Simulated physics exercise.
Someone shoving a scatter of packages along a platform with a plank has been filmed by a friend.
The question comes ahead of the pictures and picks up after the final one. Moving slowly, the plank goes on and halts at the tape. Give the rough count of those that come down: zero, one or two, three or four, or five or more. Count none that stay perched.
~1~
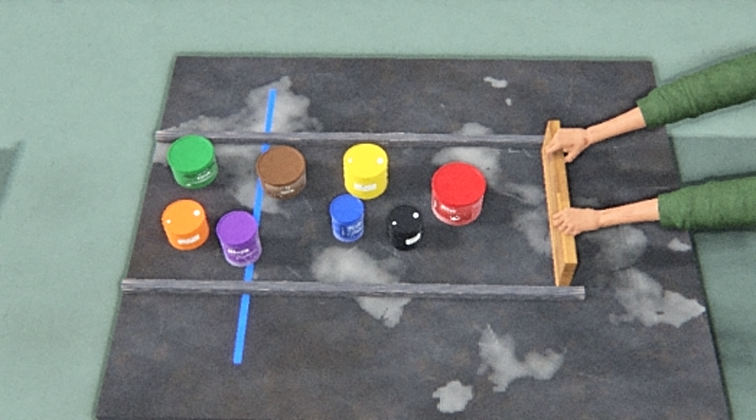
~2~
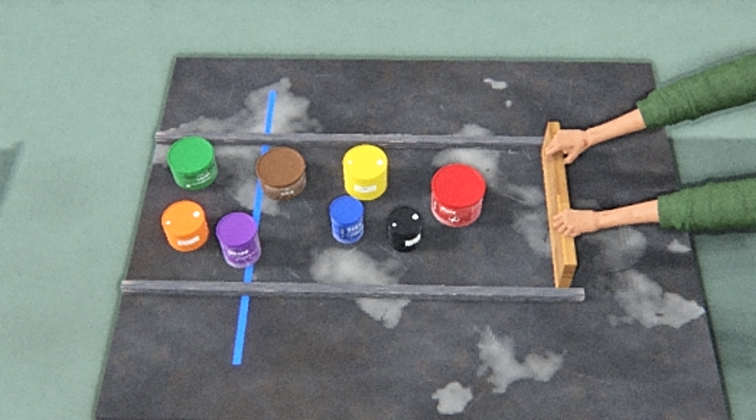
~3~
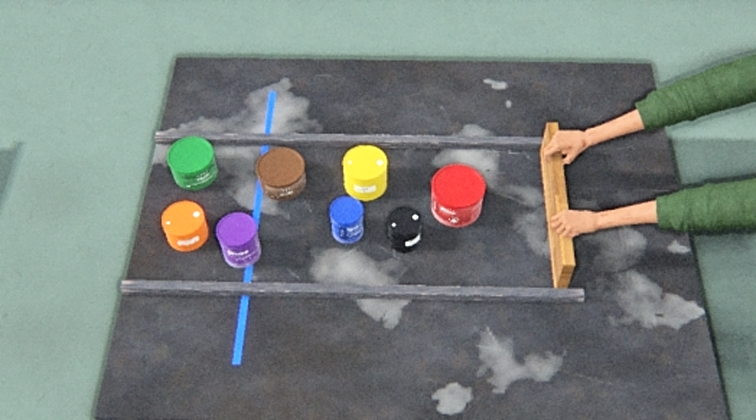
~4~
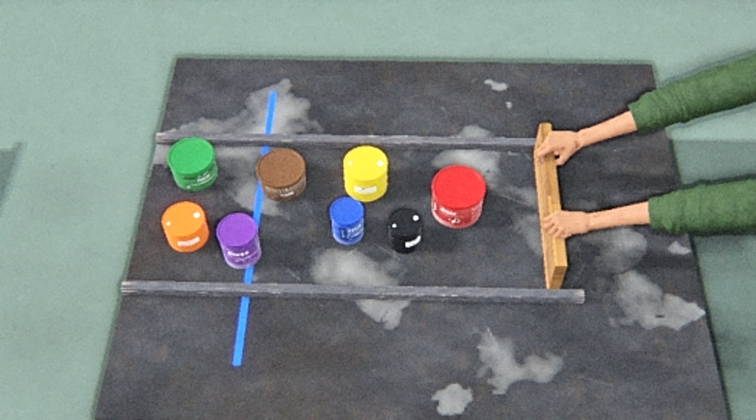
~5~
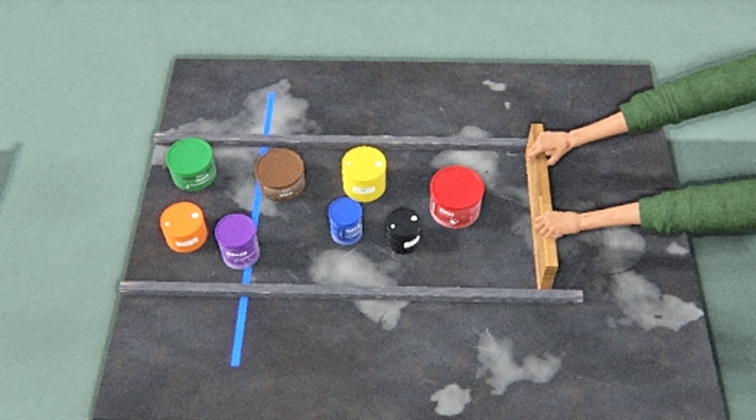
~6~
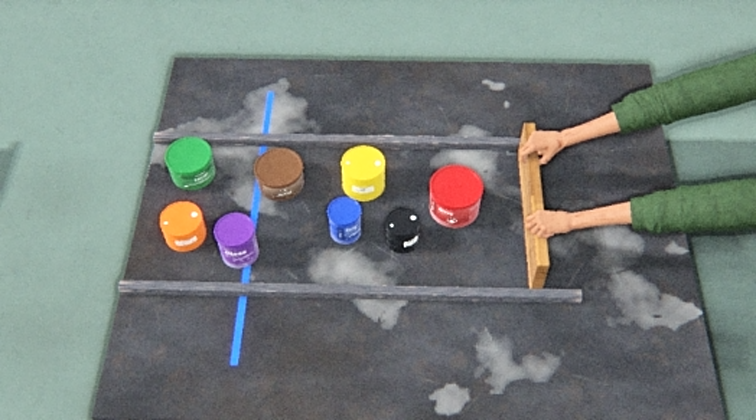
Honestly, the ones lost over the side add up to nothing at all.
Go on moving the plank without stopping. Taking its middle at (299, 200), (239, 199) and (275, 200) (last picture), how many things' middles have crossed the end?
Result per place: 0; 1; 0.
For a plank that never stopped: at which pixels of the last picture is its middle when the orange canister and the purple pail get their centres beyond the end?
I'd say about (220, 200) for the first one and about (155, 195) for the second.
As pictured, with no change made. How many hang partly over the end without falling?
It totals 1.
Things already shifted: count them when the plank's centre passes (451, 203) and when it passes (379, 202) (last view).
Counts: 1 and 4.
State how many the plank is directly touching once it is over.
At rest, 3 are in contact.
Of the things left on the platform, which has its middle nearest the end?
It would be the green pail.
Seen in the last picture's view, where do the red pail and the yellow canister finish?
Result: One about (228, 196), other about (238, 159).
Soon after, none off yet; green pail at rest near (191, 164); orange canister at rest near (183, 226); purple pail at rest near (237, 241).
In the end, the number that fall off is zero.
